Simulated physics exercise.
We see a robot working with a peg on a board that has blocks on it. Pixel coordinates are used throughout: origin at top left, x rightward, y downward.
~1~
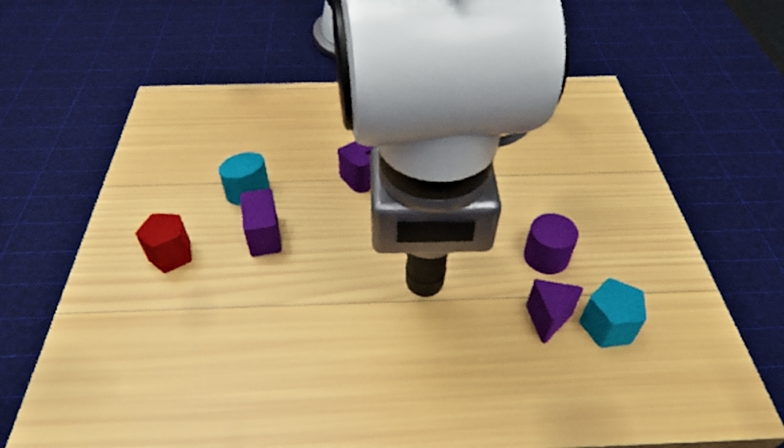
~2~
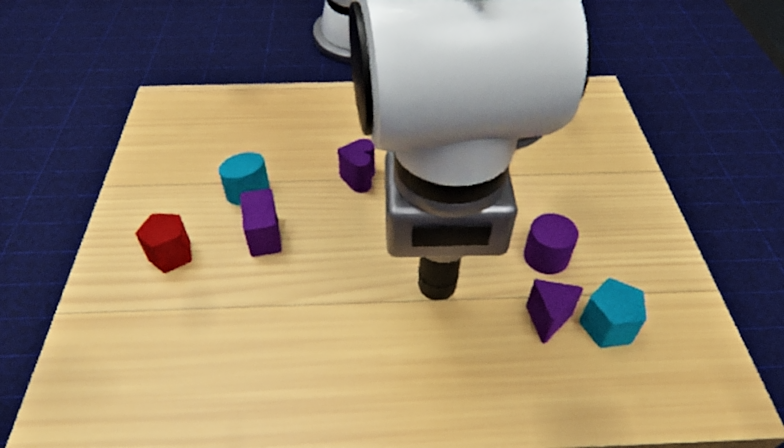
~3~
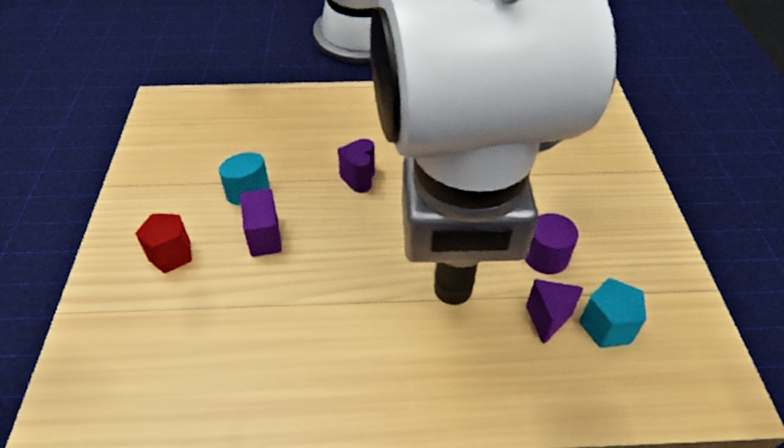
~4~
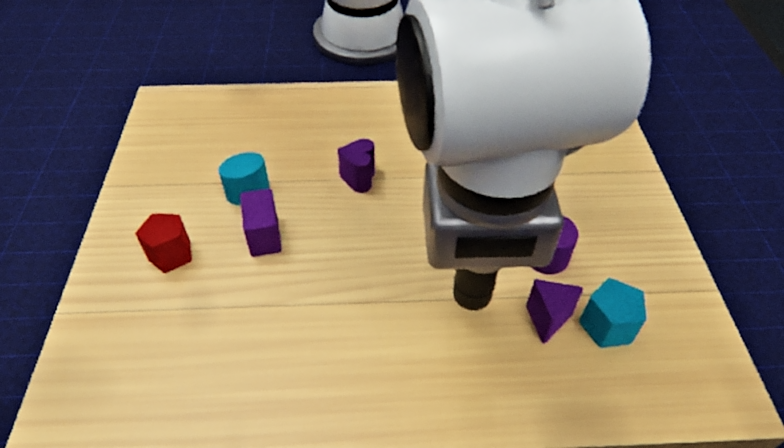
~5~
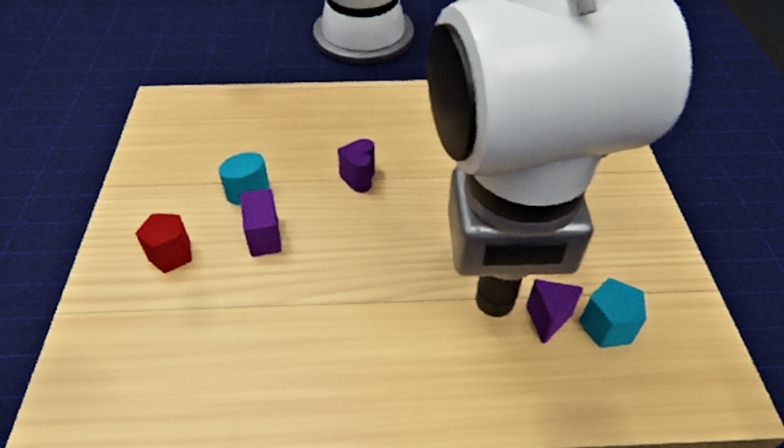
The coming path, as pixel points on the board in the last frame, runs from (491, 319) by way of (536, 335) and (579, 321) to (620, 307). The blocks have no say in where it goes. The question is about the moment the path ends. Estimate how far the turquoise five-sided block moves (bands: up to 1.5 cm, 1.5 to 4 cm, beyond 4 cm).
The displacement of the turquoise five-sided block is above 4 cm.
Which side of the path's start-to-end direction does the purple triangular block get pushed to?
That block drifts left.
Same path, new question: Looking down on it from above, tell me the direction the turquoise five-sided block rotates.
It is turned clockwise.
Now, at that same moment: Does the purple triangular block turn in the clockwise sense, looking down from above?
Going by the path, no.
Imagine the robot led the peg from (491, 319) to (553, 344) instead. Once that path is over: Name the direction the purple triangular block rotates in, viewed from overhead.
Viewed from overhead, the purple triangular block winds up turned anticlockwise.
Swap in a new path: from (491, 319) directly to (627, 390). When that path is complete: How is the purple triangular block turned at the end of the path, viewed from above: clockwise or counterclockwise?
Spin direction: Counter-clockwise.
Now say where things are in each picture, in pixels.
In the first frame, tip of the peg at (425, 282), middles of tops, purple disc at (555, 230), purple triangular block at (557, 295), turquoise five-sided block at (621, 301).
In the second frame, peg at (437, 286), nothing pushed.
In the third frame, peg at (453, 290), nothing pushed.
In the fourth frame, peg at (472, 295), nothing pushed.
In the fifth frame, peg at (495, 302), purple disc hidden, purple triangular block at (557, 295), turquoise five-sided block at (621, 301).
On the path given first. One third of the way, peg at (543, 318); purple triangular block at (571, 292), turned 20° anticlockwise.
Two thirds of the way, peg at (587, 304); purple triangular block at (600, 268), turned 30° anticlockwise; turquoise five-sided block at (640, 294), turned 45° clockwise.
At the end, peg at (630, 290); purple disc unmoved; purple triangular block at (617, 254), turned 90° anticlockwise; turquoise five-sided block at (684, 289), turned 70° clockwise.
